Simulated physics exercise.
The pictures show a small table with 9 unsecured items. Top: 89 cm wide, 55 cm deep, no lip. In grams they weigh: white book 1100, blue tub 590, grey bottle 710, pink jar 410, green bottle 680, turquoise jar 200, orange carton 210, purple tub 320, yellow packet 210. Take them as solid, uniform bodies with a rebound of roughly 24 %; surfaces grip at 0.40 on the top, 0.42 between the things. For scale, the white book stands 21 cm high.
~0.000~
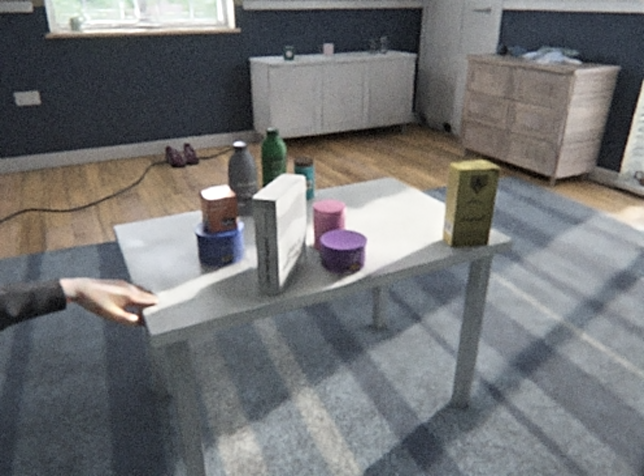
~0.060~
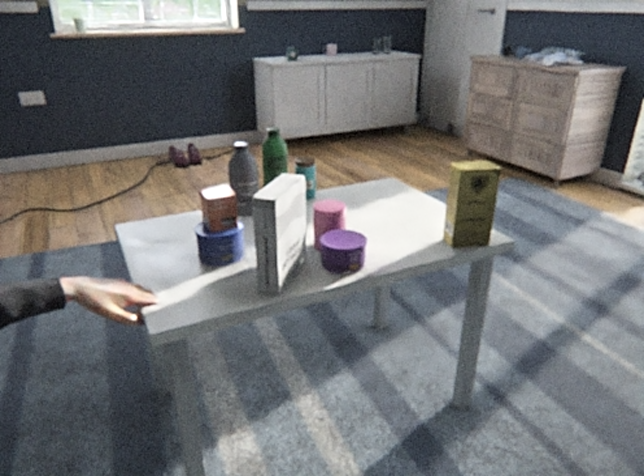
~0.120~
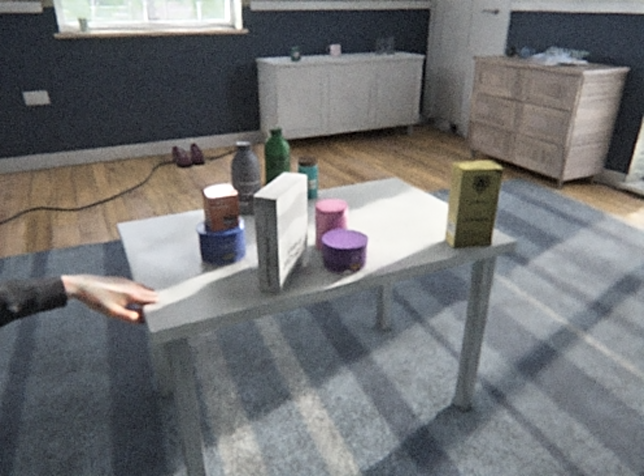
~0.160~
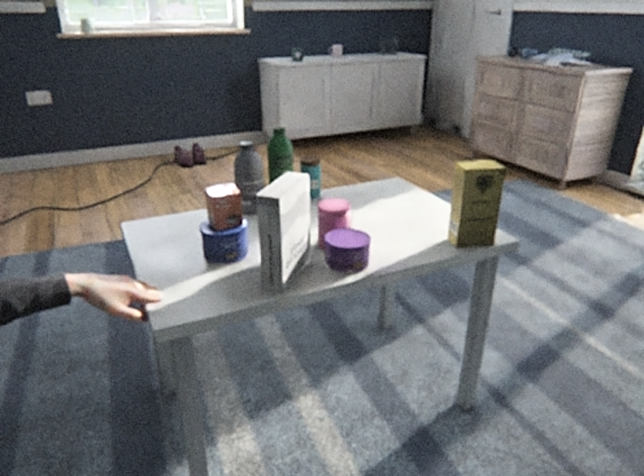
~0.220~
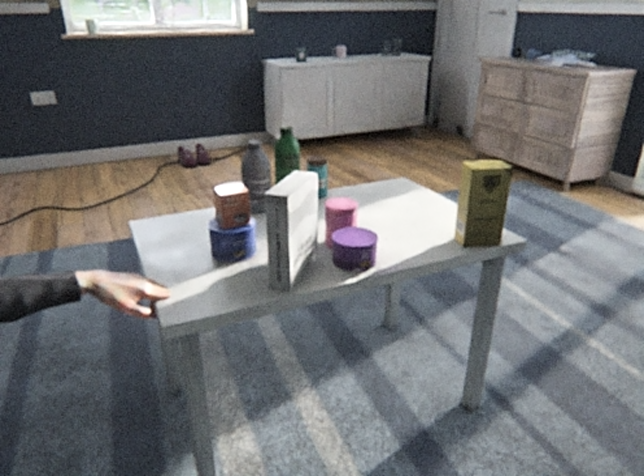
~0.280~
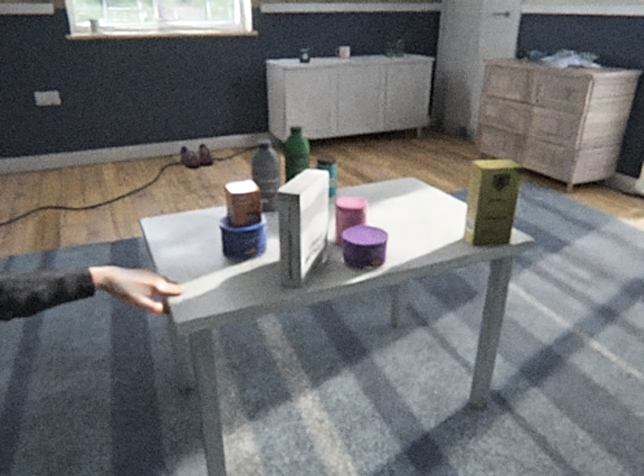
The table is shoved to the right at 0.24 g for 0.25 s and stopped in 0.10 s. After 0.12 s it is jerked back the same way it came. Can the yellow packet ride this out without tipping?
The yellow packet stays upright.
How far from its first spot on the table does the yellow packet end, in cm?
Some 0 cm.
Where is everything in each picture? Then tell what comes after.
In the first frame, yellow packet (470, 205); white book (282, 233).
In the second frame, grey bottle (244, 179); pink jar (330, 226).
In the third frame, green bottle (277, 166); turquoise jar (308, 178).
In the fourth frame, table 1 cm from its start; orange carton (224, 206); purple tub (348, 251).
In the fifth frame, table 3 cm from its start; white book (294, 230); blue tub (233, 238).
In the sixth frame, table 6 cm from its start; yellow packet (491, 203); grey bottle (266, 175).
By 0.58 s, table 10 cm from its start; yellow packet 2 cm from its spot near (510, 200); white book tilted 4°.
By 1.18 s, green bottle tilted 10°.
By 2.08 s, green bottle tilted 11°.
By 3.38 s, green bottle tilted 7°.
When it is over (4.3 s), all 9 within 5 cm of the start. End places, in pixels of the last picture, yellow packet near (473, 207).
